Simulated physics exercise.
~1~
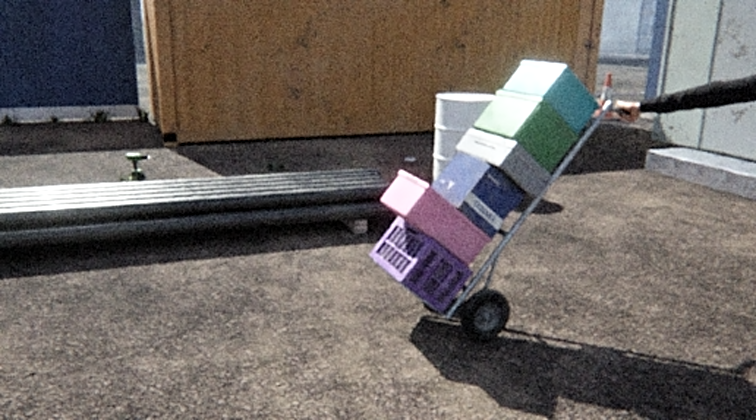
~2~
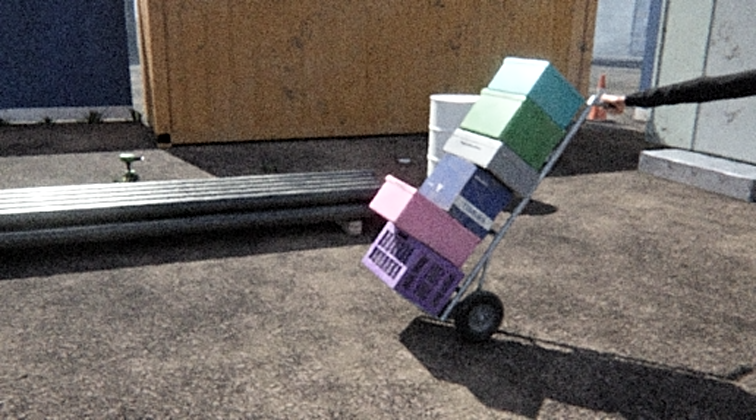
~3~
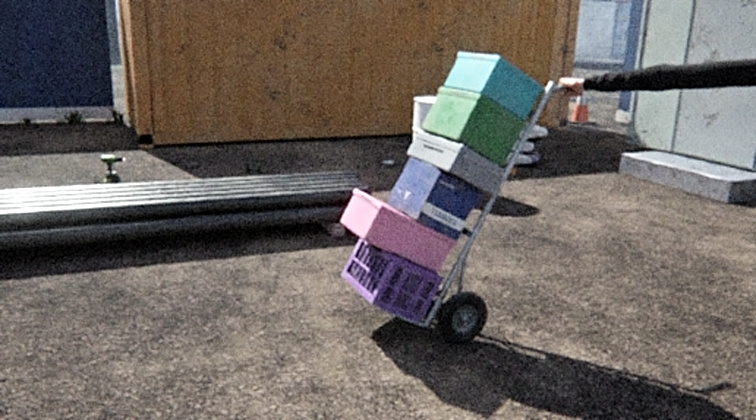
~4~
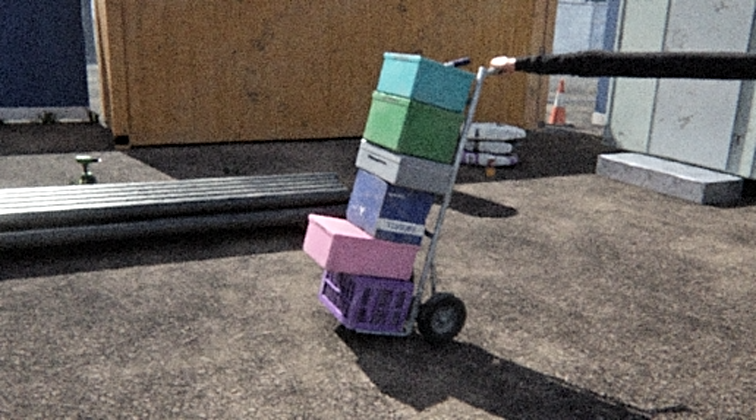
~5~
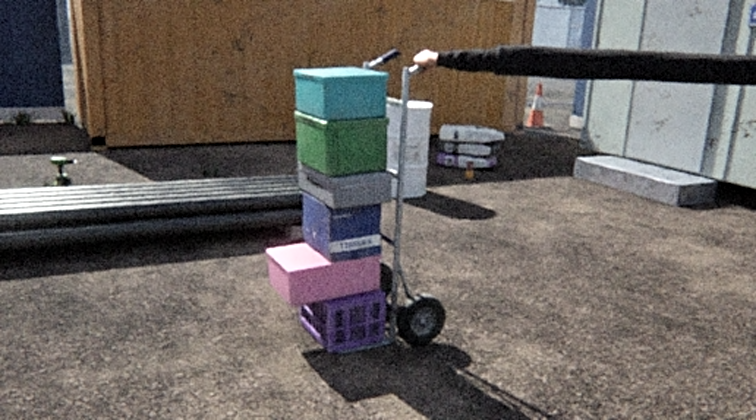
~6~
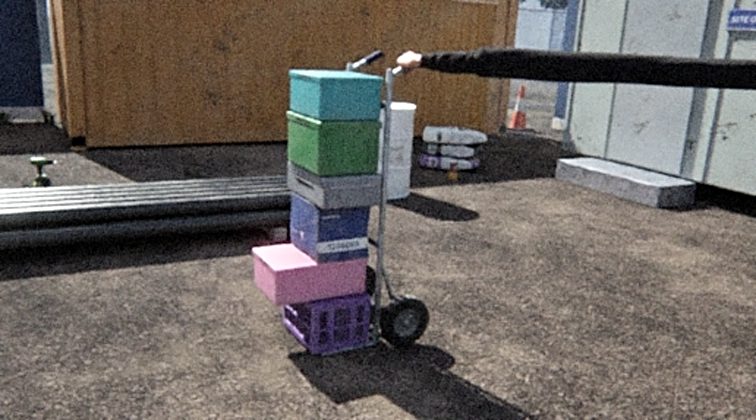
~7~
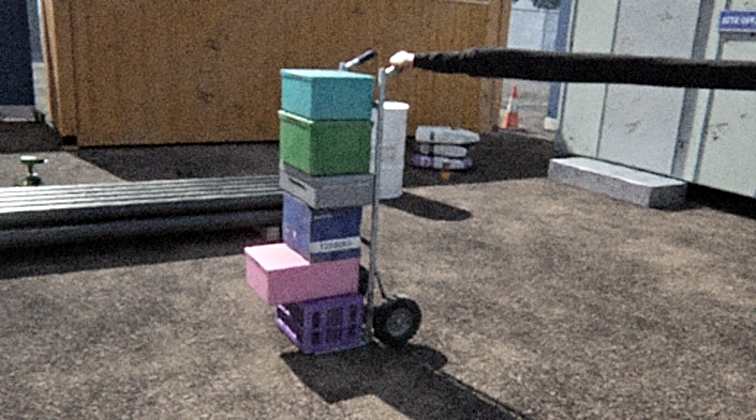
We see an outstretched arm holding a tilted hand truck stacked with a purple crate, pink tote, blue box, grey toolbox, green tote and turquoise tote; the hand swings it up to the left until it stands upright, the whole stack still in place.
